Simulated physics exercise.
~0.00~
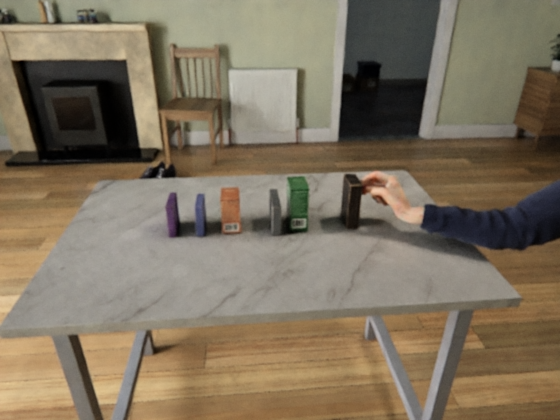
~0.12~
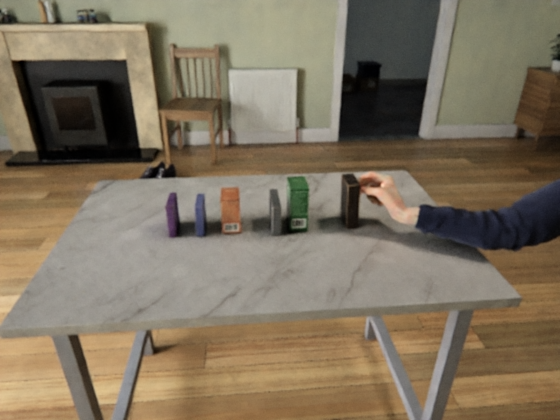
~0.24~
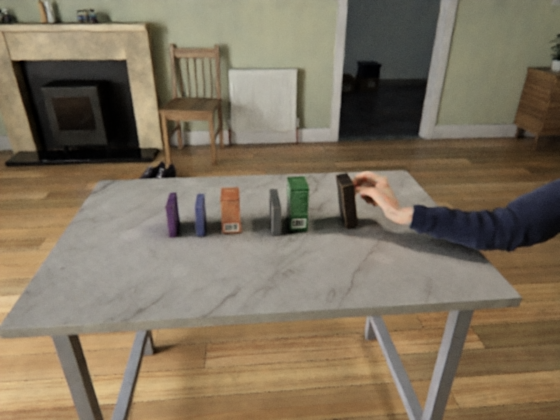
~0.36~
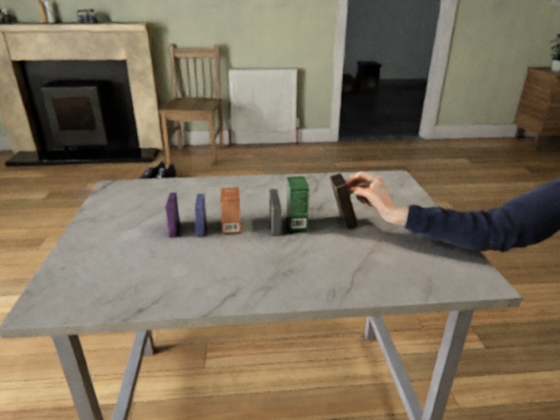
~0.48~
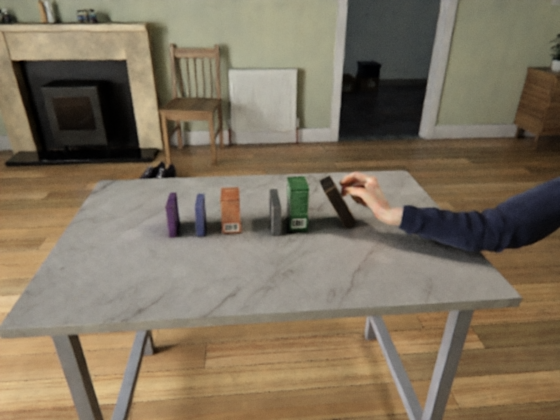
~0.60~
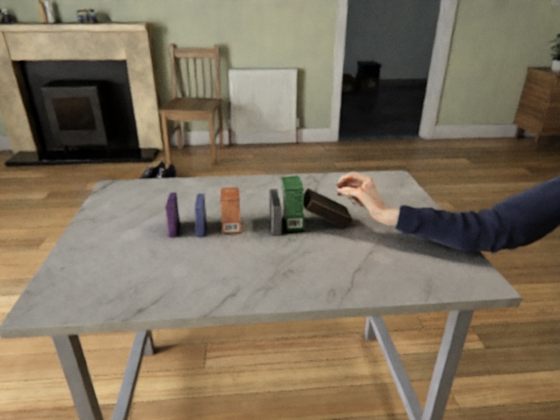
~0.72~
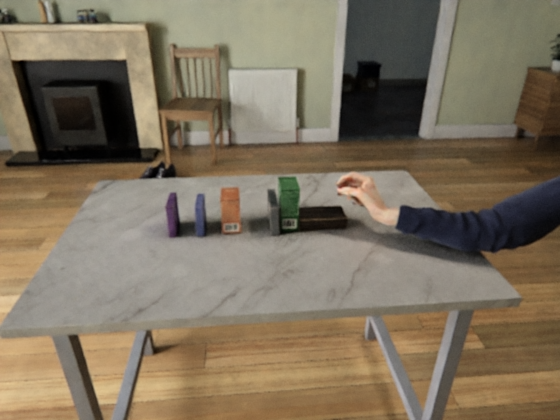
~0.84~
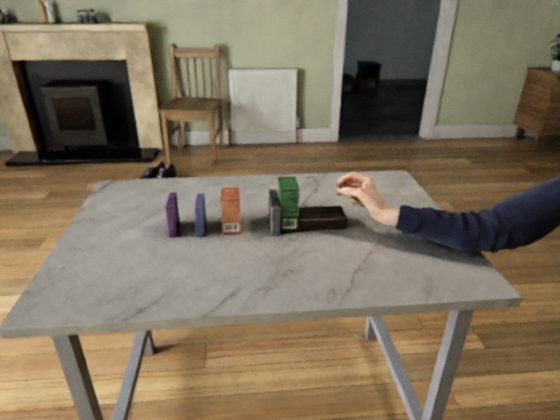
A black block stands at the right end of a spaced row on a grey marble-topped table, seen from the front and slightly above in a room with a fireplace and a wooden chair. To its left stand a green packet, a grey board, an orange packet, a blue block and a purple board. A hand in a dark blue sleeve nudges the black block's top leftward until it tips. The block drops against the green packet, which slides slightly left, and settles flat beside it. The green packet and everything farther left remain upright.
